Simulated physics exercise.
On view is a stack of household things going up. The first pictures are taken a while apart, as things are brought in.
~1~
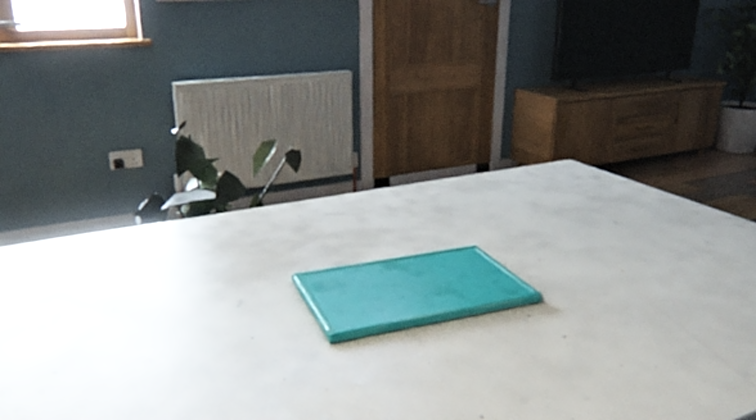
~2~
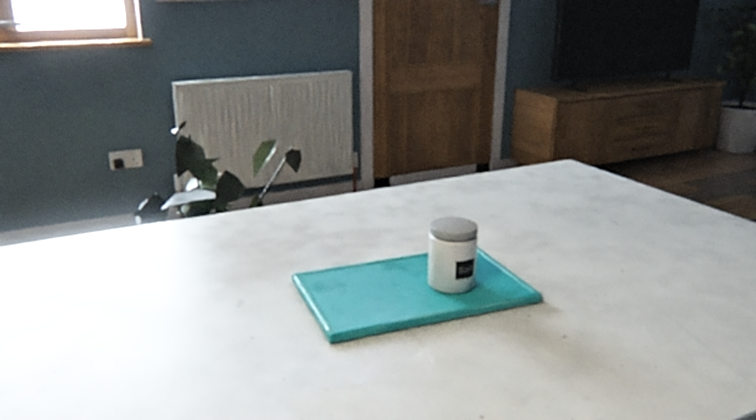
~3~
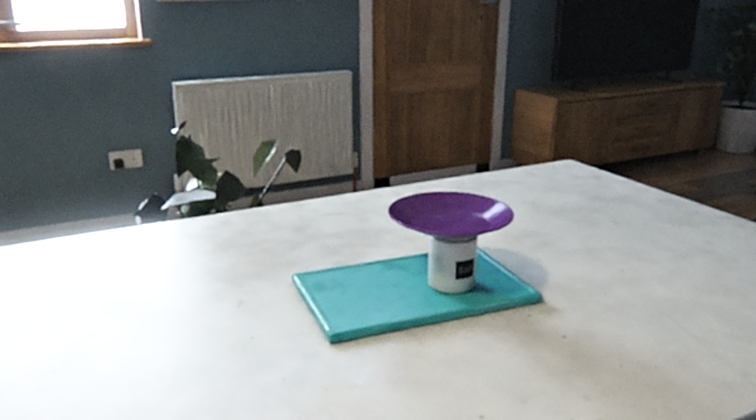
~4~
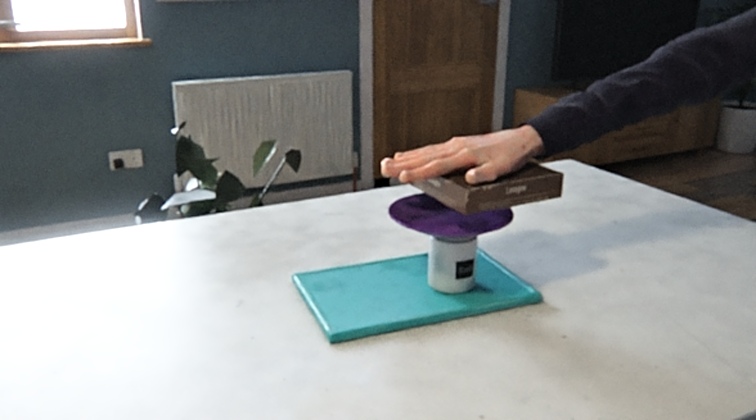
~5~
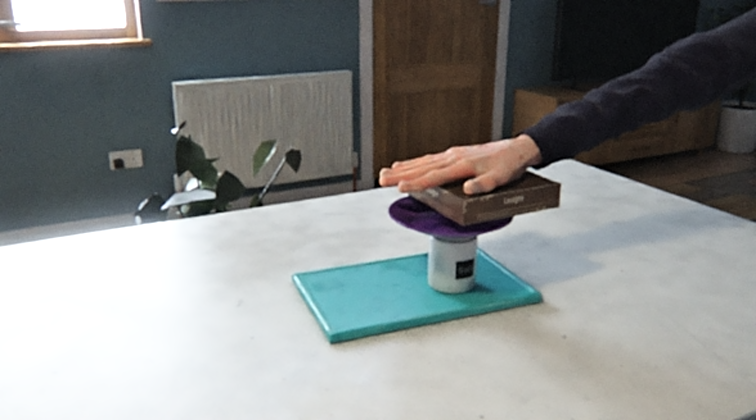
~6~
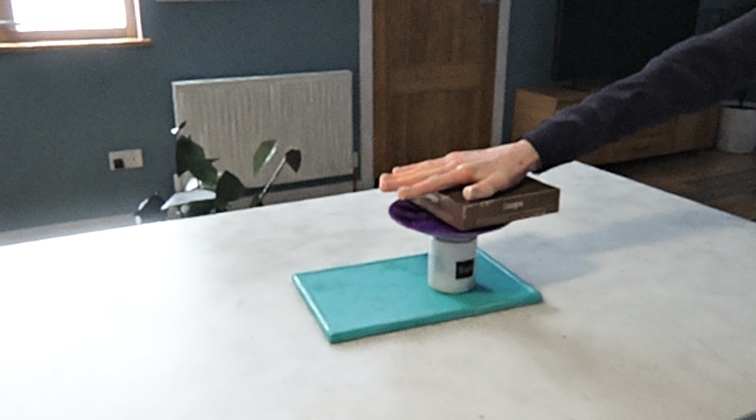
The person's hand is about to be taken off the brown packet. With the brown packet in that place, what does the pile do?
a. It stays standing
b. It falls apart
a.
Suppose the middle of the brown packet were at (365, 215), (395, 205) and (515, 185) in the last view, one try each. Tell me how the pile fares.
Topples over, topples over, topples over.
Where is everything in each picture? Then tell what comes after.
In the first picture, the last thing is not in view yet.
In the second picture, the last thing is not in view yet; turquoise tray (413, 288).
In the third picture, the last thing is not in view yet; white jar (453, 254).
In the fourth picture, on its way; brown packet (482, 178); purple plate (450, 218).
In the fifth picture, on its way; brown packet (479, 188); turquoise tray (413, 288).
In the sixth picture, set down, still held; brown packet (479, 193); white jar (453, 254).
Then, 0.20 s past the last view, nothing moves.
Then, 0.40 s past the last view, brown packet resting near (479, 194).
Finally, all 4 still in place. Final places as the last picture's camera would see them, brown packet near (479, 194). The pile holds.
